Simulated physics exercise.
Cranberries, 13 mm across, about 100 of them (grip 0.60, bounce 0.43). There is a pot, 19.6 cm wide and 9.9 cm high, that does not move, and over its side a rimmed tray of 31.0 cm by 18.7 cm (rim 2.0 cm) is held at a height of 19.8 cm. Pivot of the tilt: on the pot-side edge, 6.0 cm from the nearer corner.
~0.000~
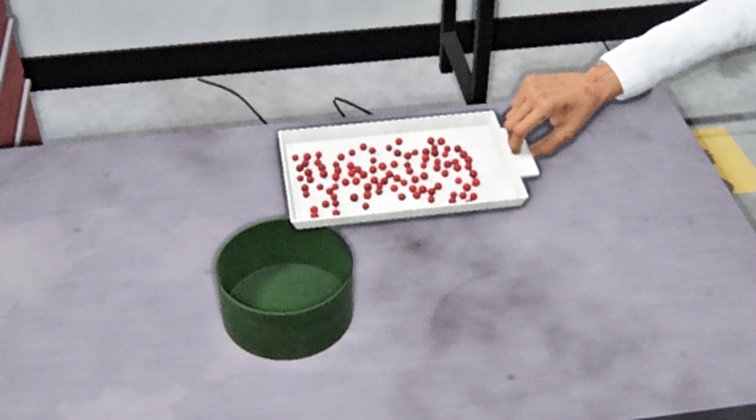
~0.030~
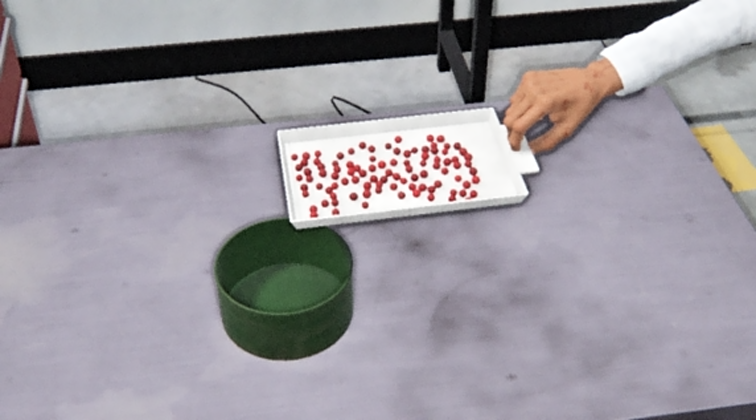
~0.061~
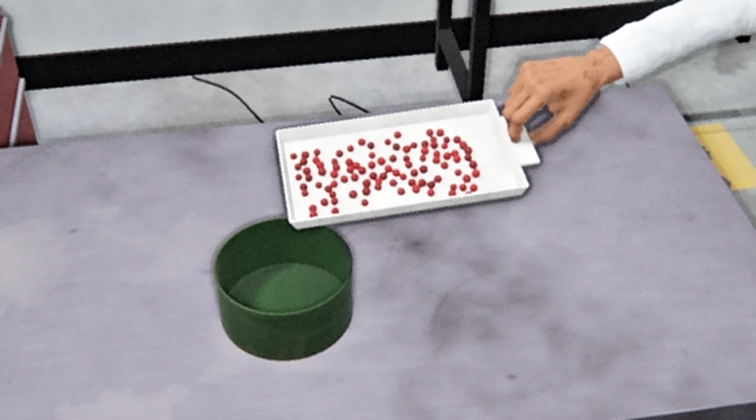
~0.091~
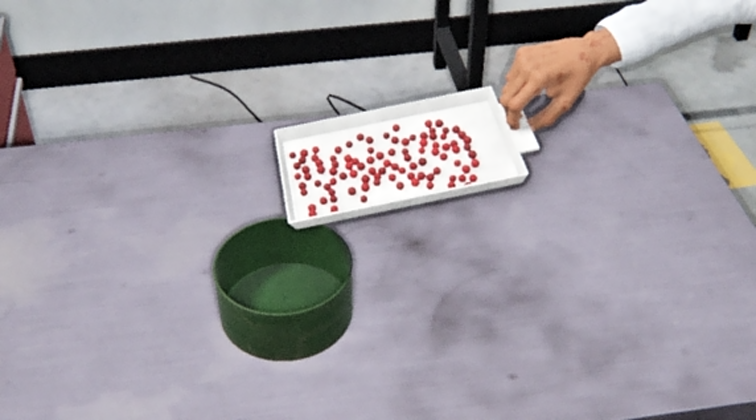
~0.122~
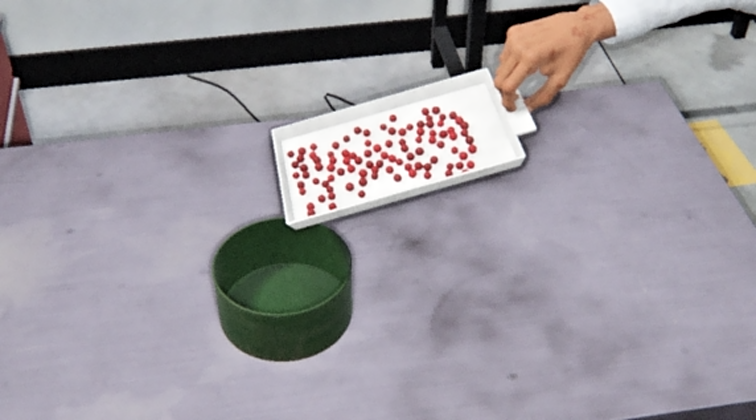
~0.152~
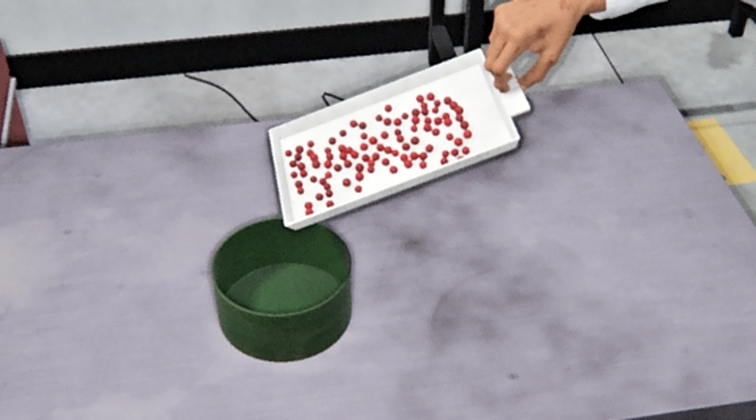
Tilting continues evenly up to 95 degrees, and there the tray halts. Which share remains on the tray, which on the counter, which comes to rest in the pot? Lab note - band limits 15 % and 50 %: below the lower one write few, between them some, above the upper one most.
Tray = few; counter = some; pot = most.
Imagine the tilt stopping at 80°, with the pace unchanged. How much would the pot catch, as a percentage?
Then about 60 per cent.
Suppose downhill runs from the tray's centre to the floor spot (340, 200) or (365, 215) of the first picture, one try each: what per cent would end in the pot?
Around 80 % for the first direction, around 65 % for the second.
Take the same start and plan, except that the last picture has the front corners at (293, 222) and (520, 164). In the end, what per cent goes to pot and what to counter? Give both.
In the pot: 100 per cent; on the counter: 0 per cent.
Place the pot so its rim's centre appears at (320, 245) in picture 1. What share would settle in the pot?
Share in pot at that spot: Some 20 in a hundred.
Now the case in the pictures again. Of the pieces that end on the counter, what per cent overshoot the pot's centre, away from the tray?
I reckon around 100 per cent.
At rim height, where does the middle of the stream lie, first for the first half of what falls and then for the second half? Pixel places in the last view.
(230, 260) or so first, later (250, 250).
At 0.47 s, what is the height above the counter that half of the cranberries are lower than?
Some 24 cm.
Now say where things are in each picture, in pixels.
Tray tilt 0 degrees, front corners at (297, 218) and (521, 194); middle of the pieces at (389, 174); pot at (284, 264), in the first picture.
Tray tilt 1 degrees, front corners at (296, 217) and (522, 191); middle of the pieces at (389, 173), in the second picture.
Tray tilt 3 degrees, front corners at (295, 218) and (522, 183), lowest corner left front; middle of the pieces at (388, 169), in the third picture.
Tray tilt 7 degrees, front corners at (294, 218) and (521, 171), lowest corner left front; middle of the pieces at (387, 163), in the fourth picture.
Tray tilt 13 degrees, front corners at (292, 219) and (518, 154), lowest corner left front; middle of the pieces at (384, 156), in the fifth picture.
Tray tilt 19 degrees, front corners at (290, 220) and (512, 137), lowest corner left front; middle of the pieces at (380, 148); pot at (281, 264). The tray's pace is about 205 degrees a second, in the sixth picture.
After 0.34 s, tilt 58 degrees; the tray holds 100 %, the pot 0 %.
After 0.47 s, tilt 85 degrees; the tray holds 100 %, the pot 0 %.
After 0.73 s, tilt 95 degrees; the tray holds 0 %, the pot 55 %.
By 1.6 s all is still; tray 0 %, counter 35 %, pot 65 %.
